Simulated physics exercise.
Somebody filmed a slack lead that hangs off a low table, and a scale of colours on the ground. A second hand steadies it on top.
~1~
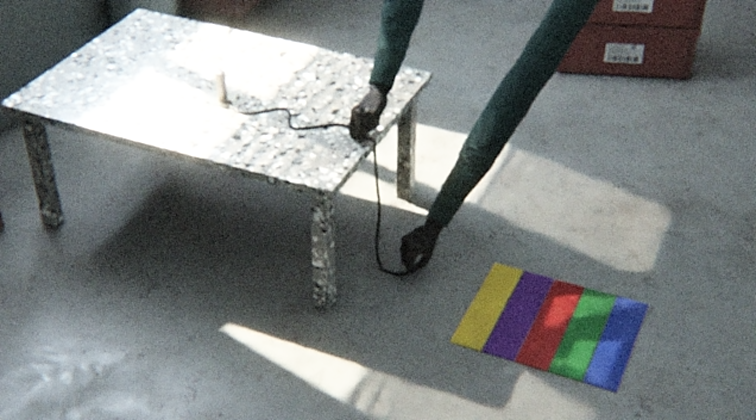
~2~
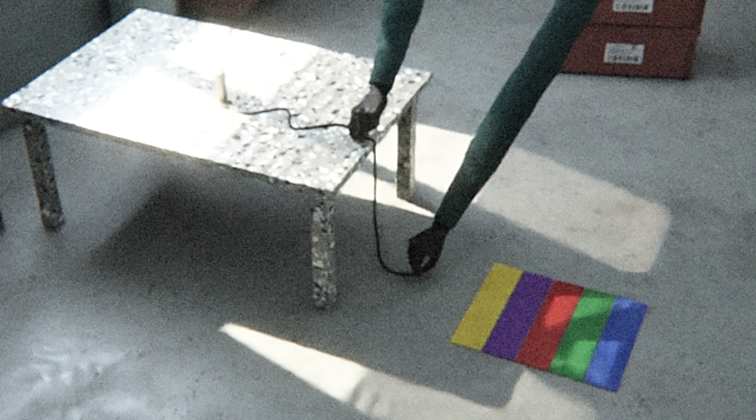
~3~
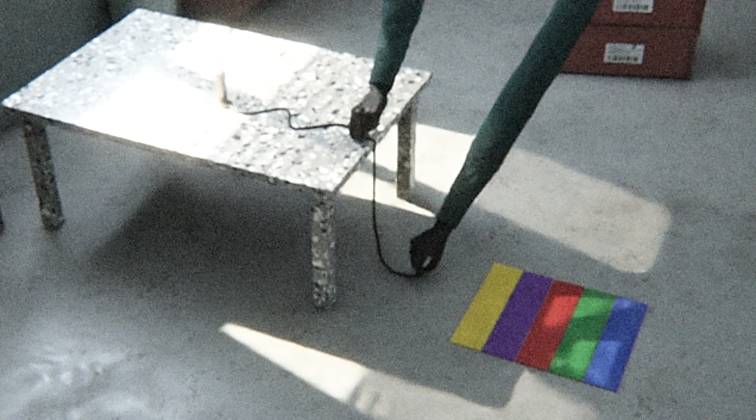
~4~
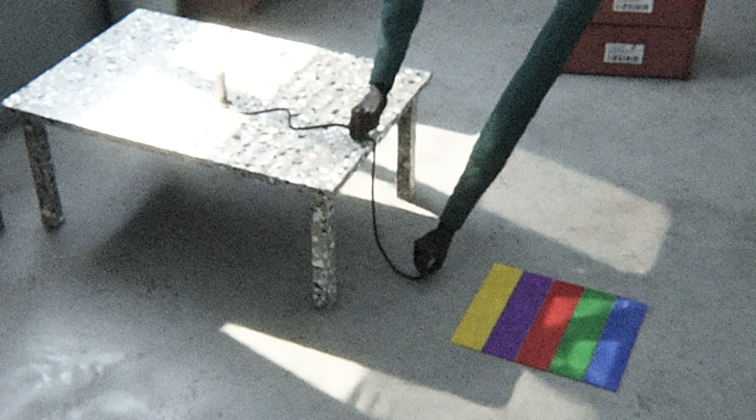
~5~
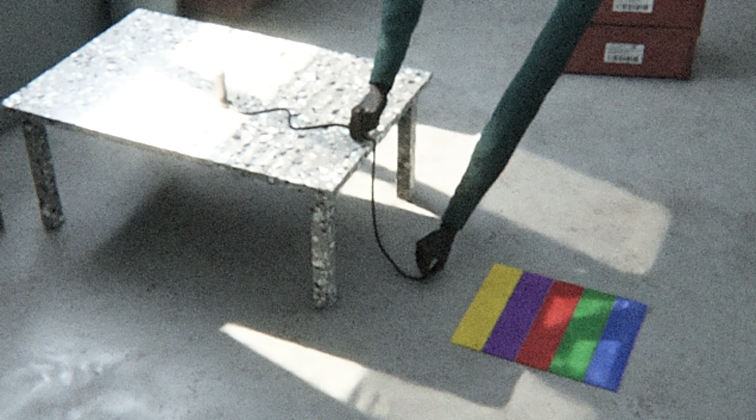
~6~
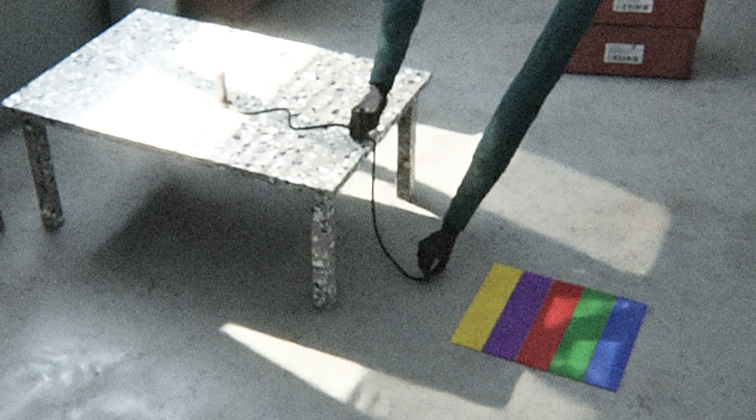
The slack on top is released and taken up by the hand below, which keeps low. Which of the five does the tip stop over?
It gets as far as the red strip.
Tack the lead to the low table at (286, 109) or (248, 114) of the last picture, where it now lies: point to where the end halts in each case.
In that order: (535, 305) and (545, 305).
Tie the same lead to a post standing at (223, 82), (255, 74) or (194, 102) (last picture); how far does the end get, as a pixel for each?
About (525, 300), (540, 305) and (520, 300).
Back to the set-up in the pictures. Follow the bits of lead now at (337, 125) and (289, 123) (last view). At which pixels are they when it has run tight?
At (368, 138), then (319, 125).
Soon after, end near (495, 292); over yellow.
Then, end near (532, 303); over purple.
At full stretch, end near (554, 309); over red. The red one.
